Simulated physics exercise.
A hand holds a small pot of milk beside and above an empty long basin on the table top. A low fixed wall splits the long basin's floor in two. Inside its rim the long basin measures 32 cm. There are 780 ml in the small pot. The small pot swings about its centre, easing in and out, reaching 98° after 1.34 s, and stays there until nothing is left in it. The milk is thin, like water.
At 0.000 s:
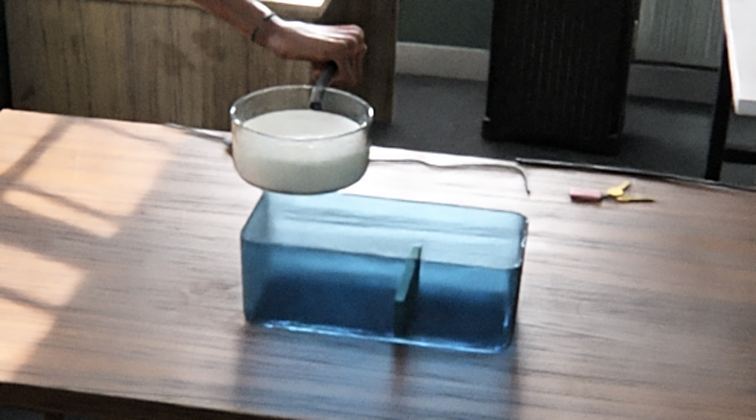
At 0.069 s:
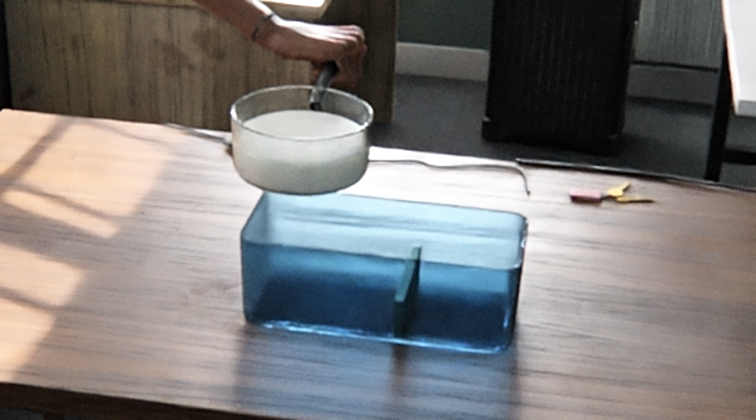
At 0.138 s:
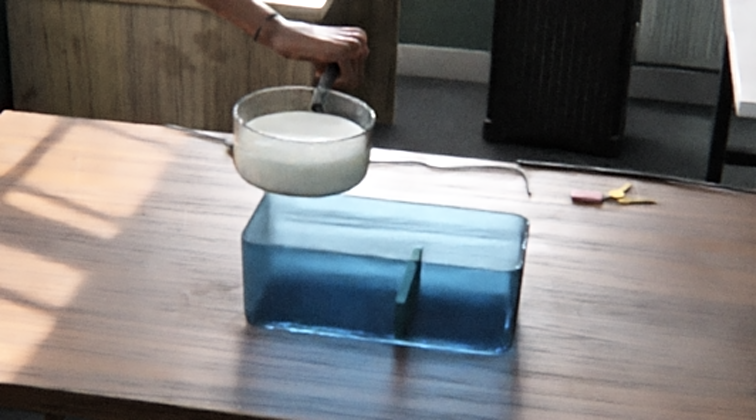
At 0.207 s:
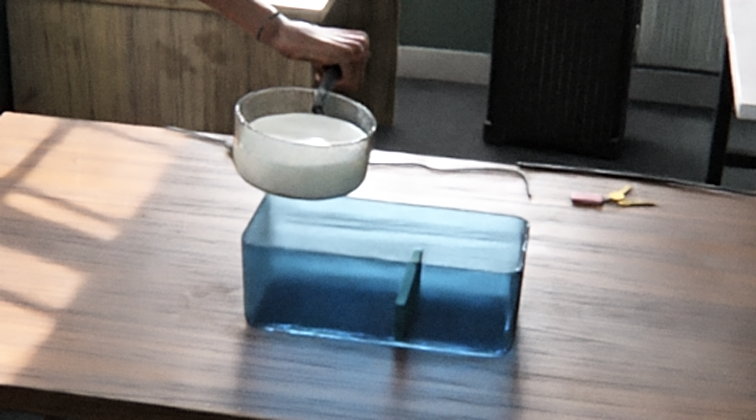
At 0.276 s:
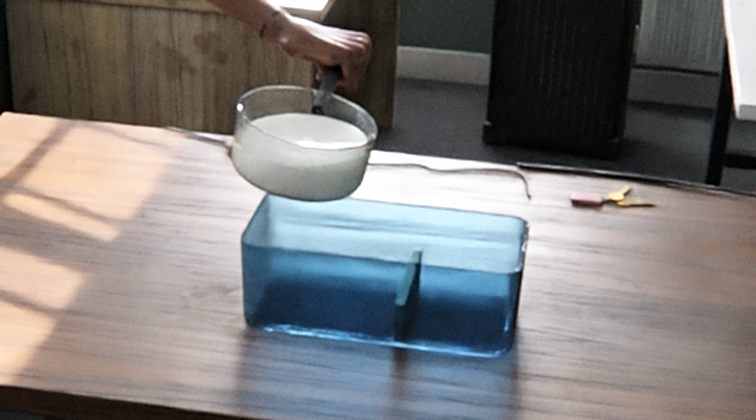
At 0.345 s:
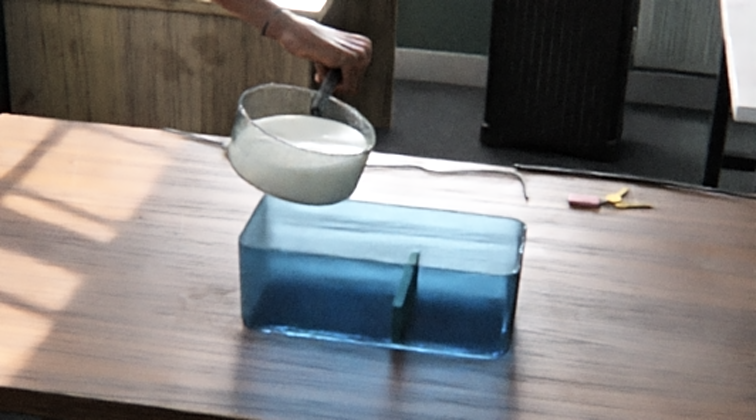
A hand held a clear round pot of milk above an empty blue basin with a low divider on a wooden table, then slowly tilted it slightly, its right side dipping.
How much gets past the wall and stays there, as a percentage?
About 36 per cent.
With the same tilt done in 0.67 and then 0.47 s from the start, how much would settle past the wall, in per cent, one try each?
In turn about 15 and 10 per cent.
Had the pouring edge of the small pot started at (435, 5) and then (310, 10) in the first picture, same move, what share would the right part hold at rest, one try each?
First 85, then 5 per cent.
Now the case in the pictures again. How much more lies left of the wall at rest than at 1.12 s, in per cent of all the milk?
About 20 per cent.
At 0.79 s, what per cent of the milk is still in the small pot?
Some 60 per cent.
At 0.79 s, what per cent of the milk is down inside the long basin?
Some 16 per cent.
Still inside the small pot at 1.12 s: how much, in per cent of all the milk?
Some 14 per cent.
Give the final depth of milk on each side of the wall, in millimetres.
Left about 20 mm, right about 16 mm.
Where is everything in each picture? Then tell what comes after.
Tilt 0°; pouring edge (370, 120); surface from (239, 127) to (368, 140); the long basin's rim runs from (253, 213) to (524, 243); the wall's top is at (408, 273), in the first picture.
Tilt 1°; pouring edge (370, 122); surface from (239, 127) to (367, 141), in the second picture.
Tilt 3°; pouring edge (372, 125); surface from (240, 128) to (369, 143), in the third picture.
Tilt 6°; pouring edge (374, 131); surface from (241, 130) to (370, 146), in the fourth picture.
Tilt 10°; pouring edge (374, 136); surface from (240, 130) to (370, 146), in the fifth picture.
Tilt 15°; pouring edge (373, 144); surface from (237, 132) to (369, 148), in the sixth picture.
Then, 0.79 s in, the tilt is 63° and 59 per cent is still to pour, 7 is left of the wall and 10 right of it.
Then, 1.12 s in, the tilt is 92° and 14 per cent is still to pour, 44 is left of the wall and 36 right of it.
Then, 1.47 s in, the tilt is 98° and 2 per cent is still to pour, 61 is left of the wall and 36 right of it.
Then, 1.84 s in, the tilt is 98° and 0 per cent is still to pour, 63 is left of the wall and 36 right of it.
Finally, 63 per cent lies left of the wall, 36 right of it and 0 outside.
